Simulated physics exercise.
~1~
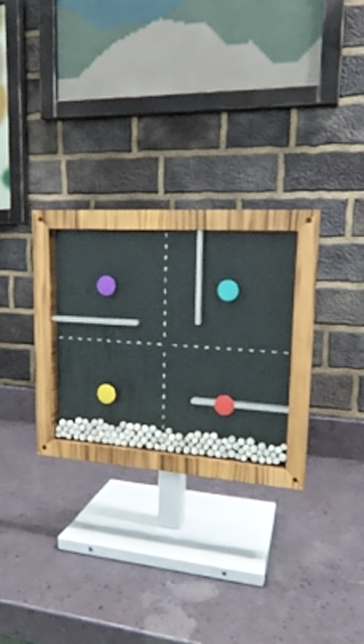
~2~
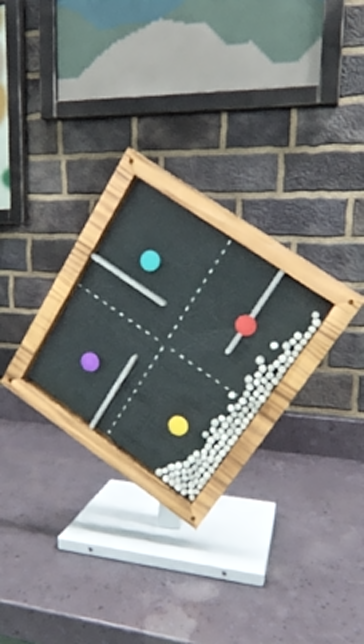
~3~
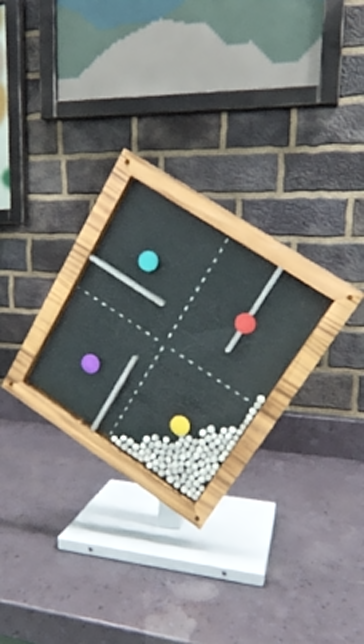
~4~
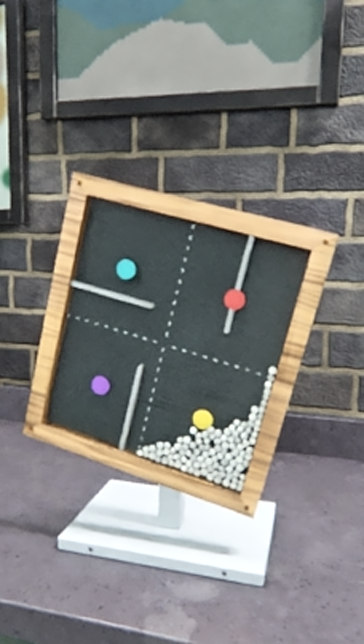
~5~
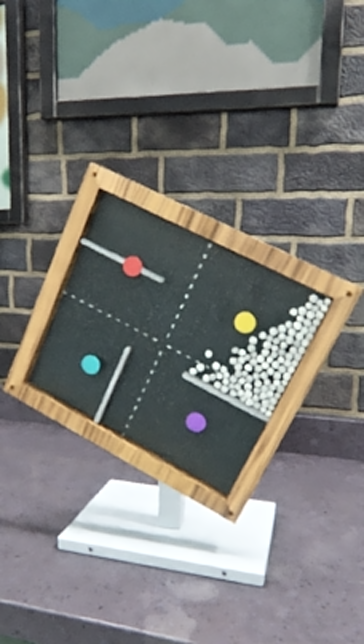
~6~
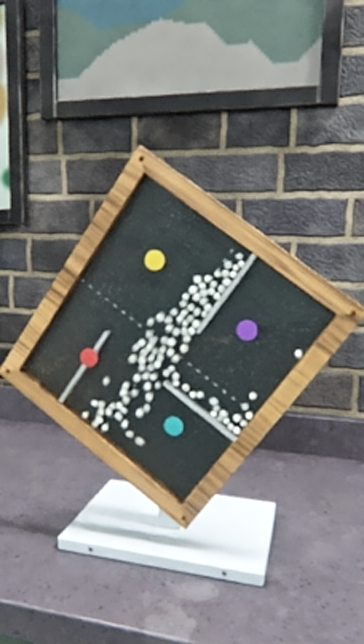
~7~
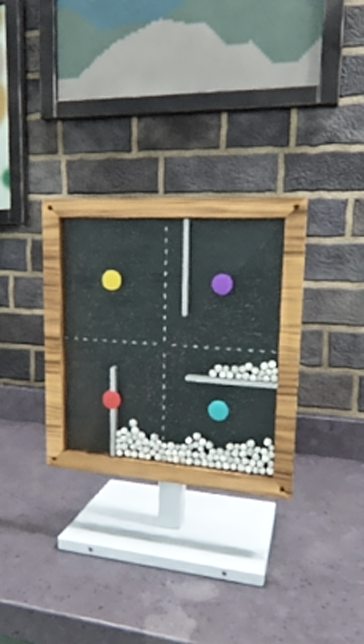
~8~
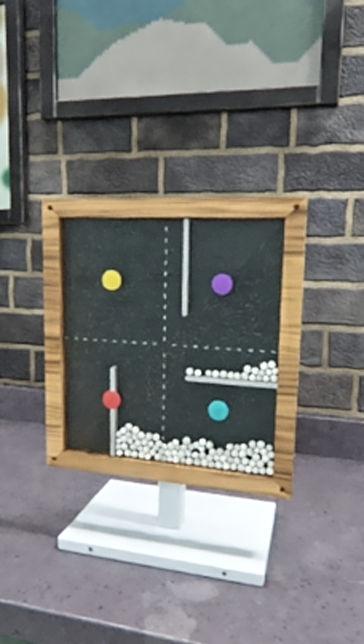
A wood-framed square case of small white beads tipped anticlockwise on its stand, paused, then turned further the same way, spilling them across its thin bars, and stopped upright with most beads along the bottom and some on a ledge above the turquoise dot.
